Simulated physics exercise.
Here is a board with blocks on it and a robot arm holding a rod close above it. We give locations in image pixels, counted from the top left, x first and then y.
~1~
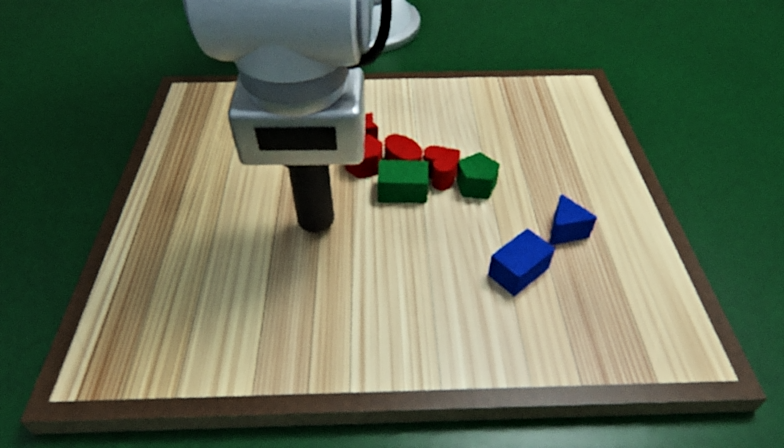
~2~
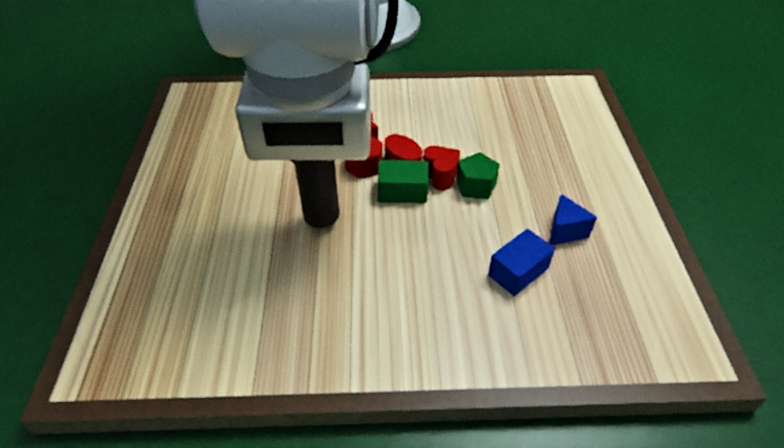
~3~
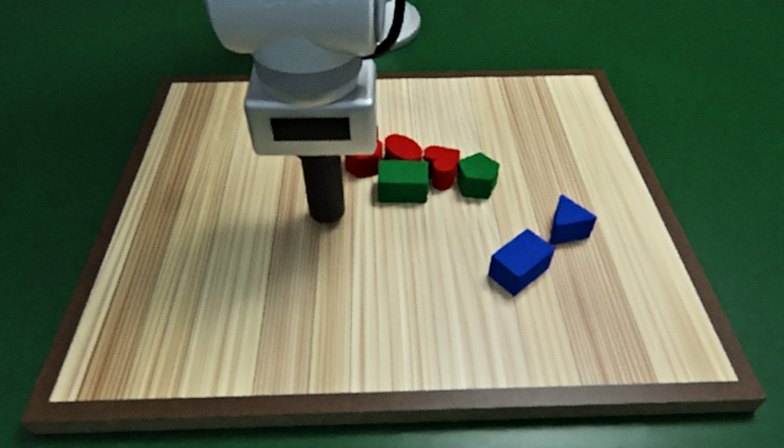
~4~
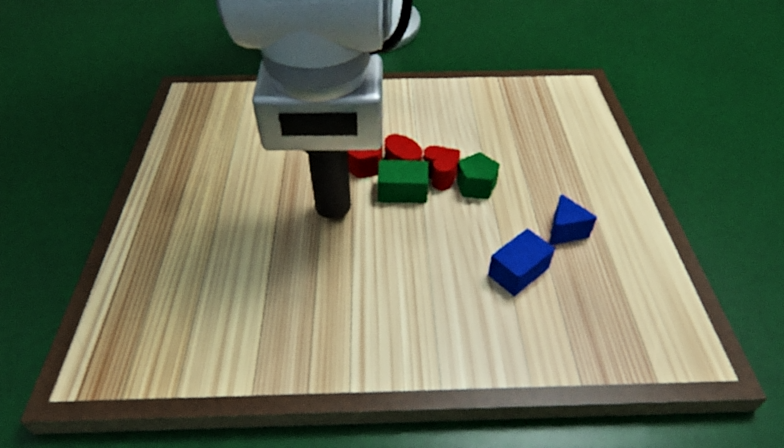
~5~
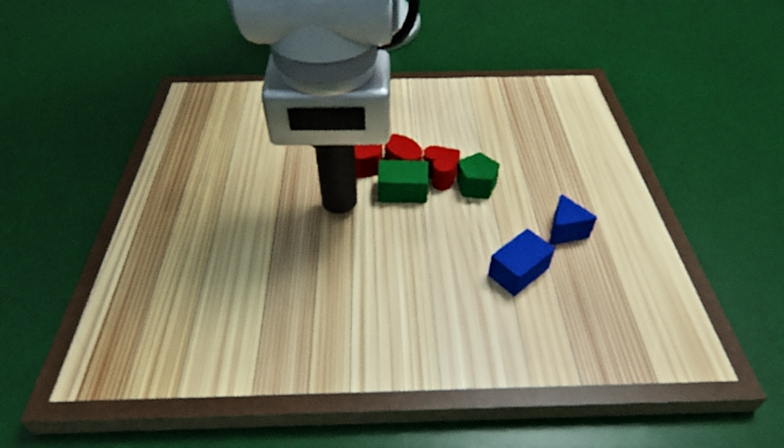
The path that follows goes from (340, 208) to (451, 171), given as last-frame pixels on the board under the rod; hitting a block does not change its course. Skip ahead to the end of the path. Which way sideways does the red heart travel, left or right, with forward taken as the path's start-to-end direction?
Goes left.
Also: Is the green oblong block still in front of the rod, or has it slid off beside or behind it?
My answer is that the green oblong block is still ahead.
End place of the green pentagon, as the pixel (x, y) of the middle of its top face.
The centre of its top face lies at (538, 167).
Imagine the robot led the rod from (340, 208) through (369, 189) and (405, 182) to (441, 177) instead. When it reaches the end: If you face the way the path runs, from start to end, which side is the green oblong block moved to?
Picture yourself facing from the start of the path to its end: The green oblong block moves off to your right.
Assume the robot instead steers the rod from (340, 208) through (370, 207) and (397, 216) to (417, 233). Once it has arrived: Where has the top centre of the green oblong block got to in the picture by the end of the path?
Located at (424, 171).
On the path given first. One third of the way, rod at (379, 187); red oval at (405, 144), turned 10° anticlockwise; green oblong block at (421, 167); red heart at (452, 152), turned 10° anticlockwise; green pentagon at (484, 165), turned 20° clockwise.
Two thirds of the way, rod at (416, 175); red oval at (407, 141), turned 35° anticlockwise; green oblong block at (457, 156); red heart at (478, 137), turned 40° anticlockwise; green pentagon at (506, 164), turned 60° clockwise.
At the end, rod at (452, 164); red oval at (408, 139), turned 40° anticlockwise; green oblong block at (494, 148); red heart at (490, 129), turned 60° anticlockwise; green pentagon at (538, 167), turned 100° clockwise.
